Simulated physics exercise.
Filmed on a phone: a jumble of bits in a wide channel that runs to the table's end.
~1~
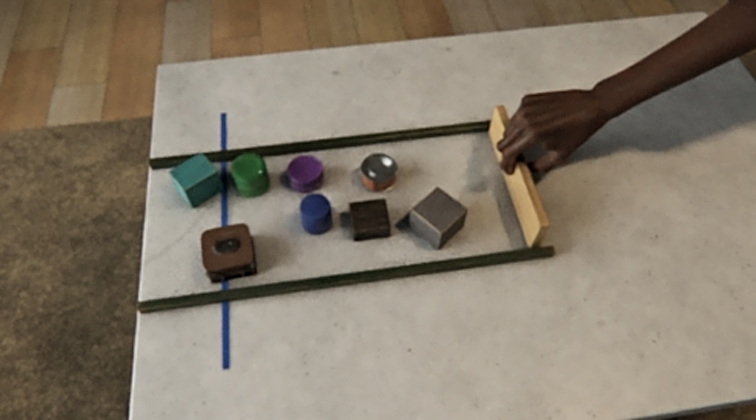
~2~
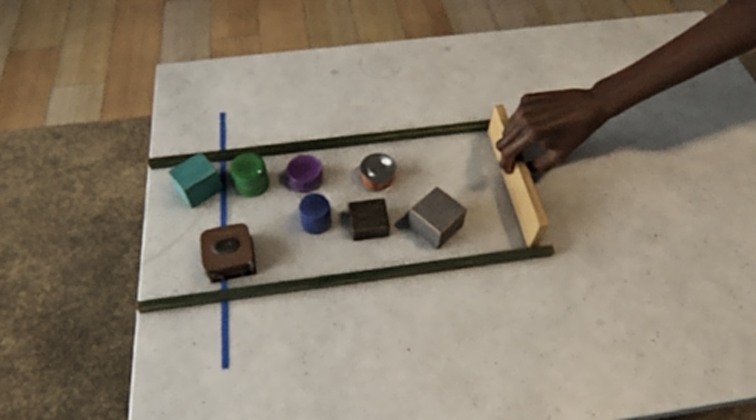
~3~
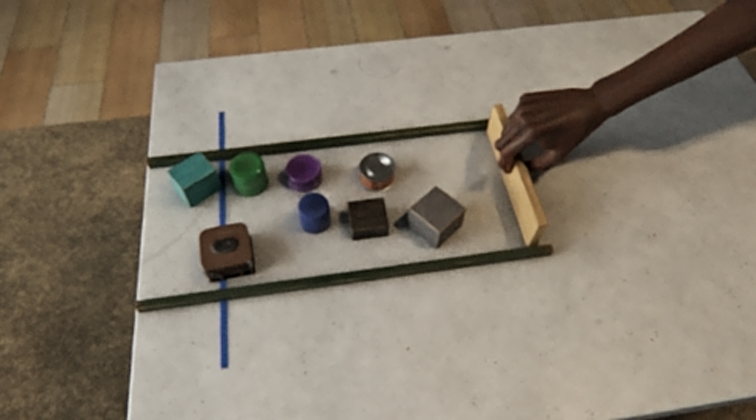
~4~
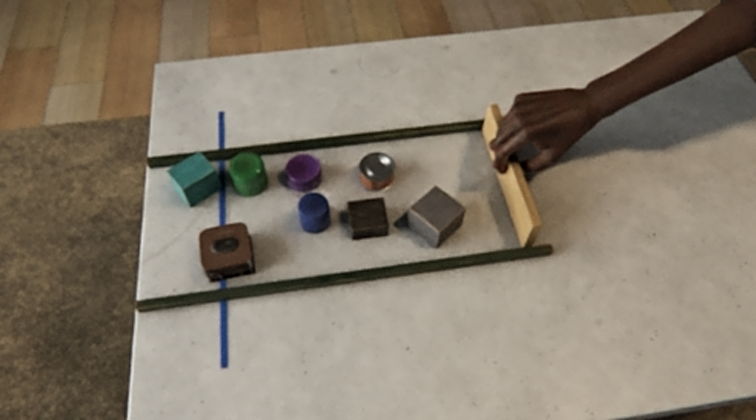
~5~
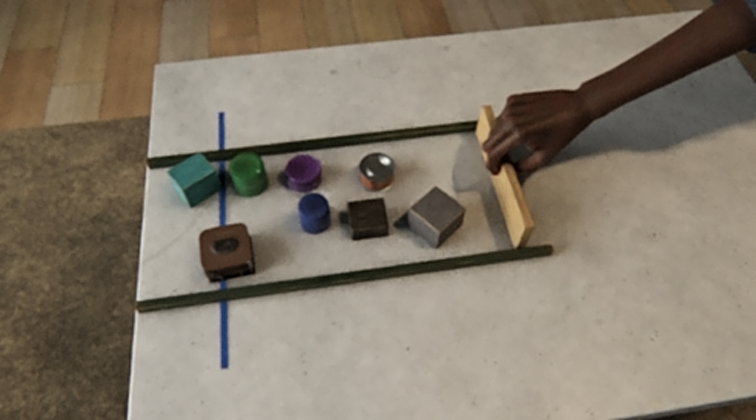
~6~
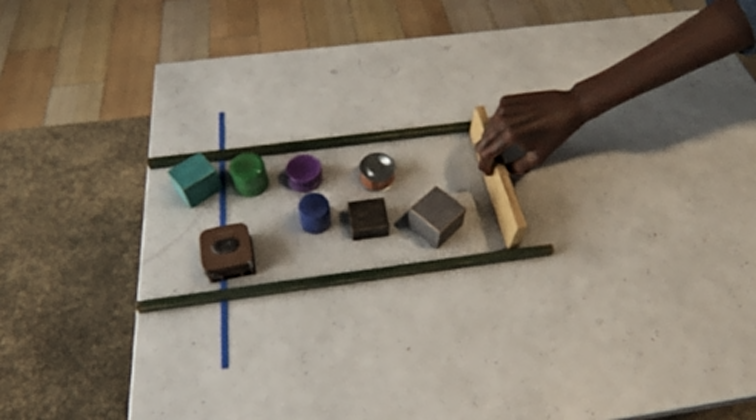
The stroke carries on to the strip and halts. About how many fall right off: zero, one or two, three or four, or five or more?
In the end the number that fall off is one or two.
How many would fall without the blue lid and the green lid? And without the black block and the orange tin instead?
It would be 0 and 1.
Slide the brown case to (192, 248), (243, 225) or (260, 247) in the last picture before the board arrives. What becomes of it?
The brown case drops off; goes over; does not fall.
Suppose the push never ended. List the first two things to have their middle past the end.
They are the blue lid, the turquoise block.
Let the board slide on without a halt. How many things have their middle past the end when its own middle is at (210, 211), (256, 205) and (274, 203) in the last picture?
It would be 2, 0 and 0.
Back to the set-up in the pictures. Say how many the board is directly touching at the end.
That makes 3.
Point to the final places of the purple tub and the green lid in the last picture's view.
First (203, 171), then (172, 186).
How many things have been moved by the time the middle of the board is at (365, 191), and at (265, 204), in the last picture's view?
4 and 8.
Early on, none off yet; turquoise block at rest near (196, 180); brown case at rest near (228, 252); green lid at rest near (249, 175).
A while later, none off yet; turquoise block at rest near (196, 180); brown case moving near (217, 257); green lid moving near (245, 175).
Further along, none off yet; turquoise block travelled a little near (173, 186); brown case travelled about its own width near (181, 265); green lid travelled about its own width near (211, 181).
Finally, the number that fall off is one or two; lost, blue lid and turquoise block.
